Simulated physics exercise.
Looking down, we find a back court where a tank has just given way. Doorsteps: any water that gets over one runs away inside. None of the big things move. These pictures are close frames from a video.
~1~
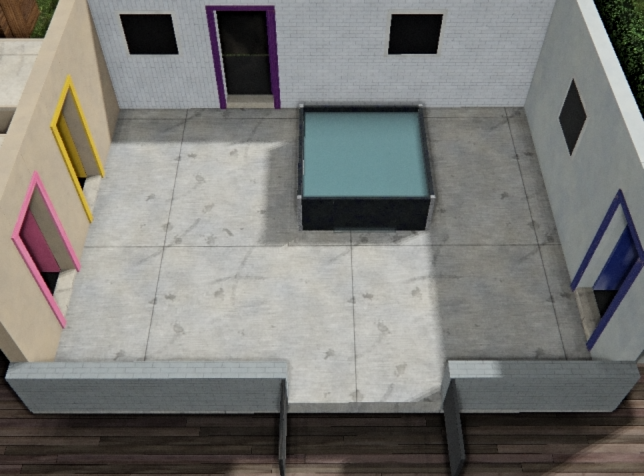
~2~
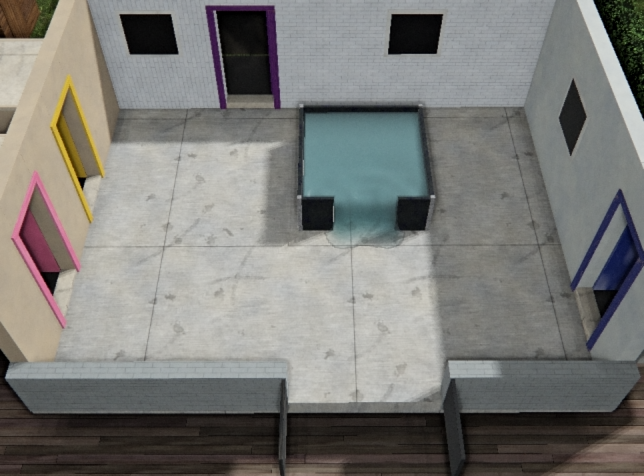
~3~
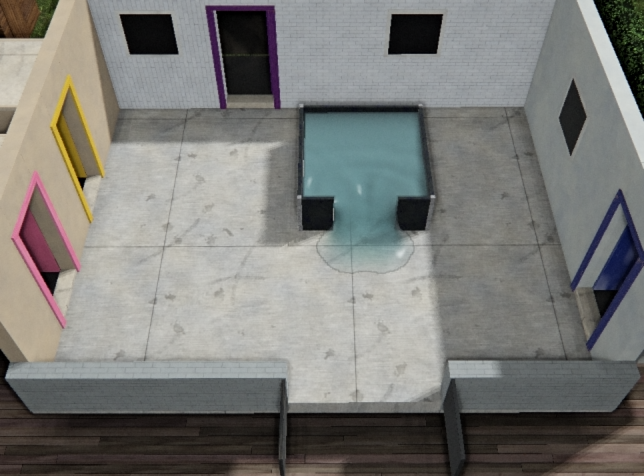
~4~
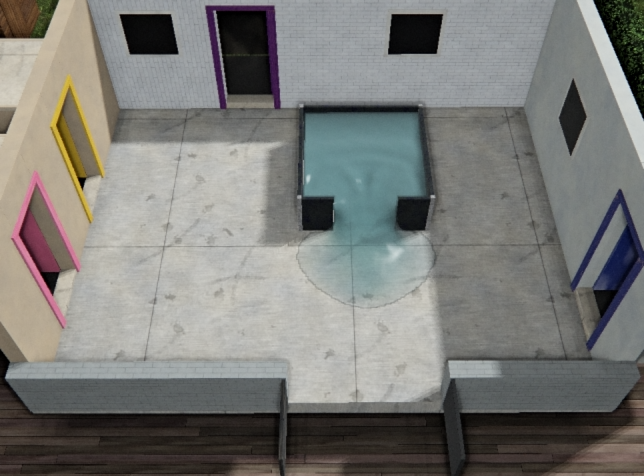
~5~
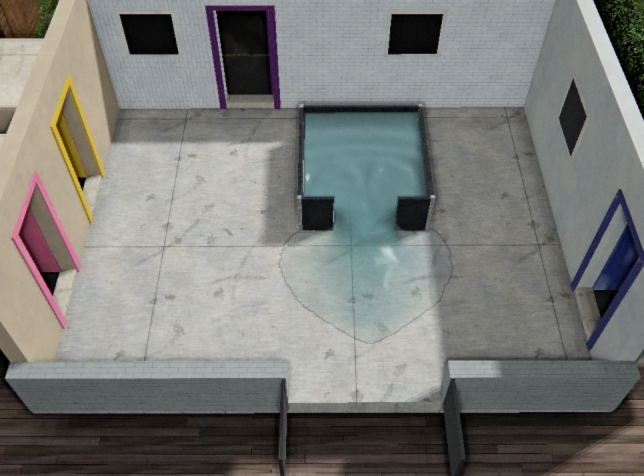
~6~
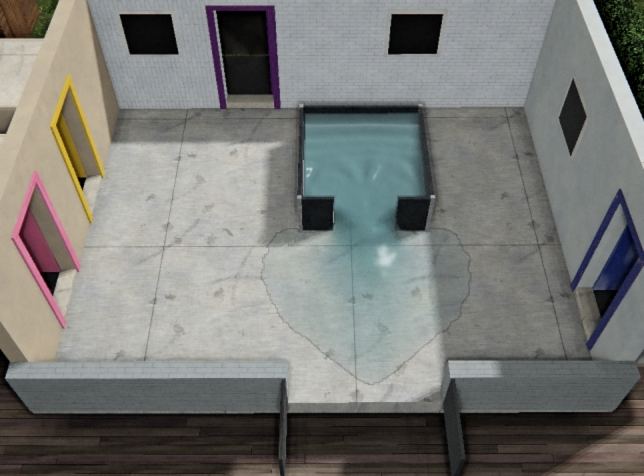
Water pours through a gap in a dark tank's front and spreads across the grey courtyard.
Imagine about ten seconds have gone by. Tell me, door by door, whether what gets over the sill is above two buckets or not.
The yellow door is going to let through no more than allowed. The pink door is going to let through no more than allowed. The blue door is going to let through no more than allowed. The purple door is going to let through no more than allowed.
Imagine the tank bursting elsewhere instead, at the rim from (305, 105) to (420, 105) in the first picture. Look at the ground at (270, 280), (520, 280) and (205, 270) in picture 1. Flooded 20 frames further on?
Taking the spots in turn: Untouched, swamped and untouched.
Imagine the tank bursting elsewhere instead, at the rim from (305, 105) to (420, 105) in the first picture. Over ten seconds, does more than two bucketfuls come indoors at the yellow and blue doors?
The yellow door ends up above, while the blue door falls short.
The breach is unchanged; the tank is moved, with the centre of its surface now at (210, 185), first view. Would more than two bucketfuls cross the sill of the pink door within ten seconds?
Pink: Overshoots.
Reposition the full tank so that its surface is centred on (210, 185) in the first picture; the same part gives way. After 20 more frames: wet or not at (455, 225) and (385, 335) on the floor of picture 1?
Unflooded and submerged.
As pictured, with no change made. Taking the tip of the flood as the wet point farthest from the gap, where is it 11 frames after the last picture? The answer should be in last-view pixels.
At roughly (87, 387).
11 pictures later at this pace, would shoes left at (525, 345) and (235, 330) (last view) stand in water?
Going in order, I'd call them drenched and drenched.
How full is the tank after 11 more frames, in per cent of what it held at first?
Roughly 56 %.
A moment on, water covers 25 % of the floor; the yellow door not reached, the pink door not reached, the blue door not reached, the purple door not reached.
Next, water covers 35 % of the floor; the yellow door not reached, the pink door not reached, the blue door not reached, the purple door not reached.
Then, water covers 40 % of the floor; the yellow door not reached, the pink door wet at the sill, nothing in, the blue door wet at the sill, nothing in, the purple door not reached.
Later, water covers 70 % of the floor; the yellow door wet at the sill, nothing in, the pink door under two buckets in, the blue door wet at the sill, nothing in, the purple door not reached.
In the end, water covers 90 % of the floor; the yellow door wet at the sill, nothing in, the pink door under two buckets in, the blue door wet at the sill, nothing in, the purple door wet at the sill, nothing in.
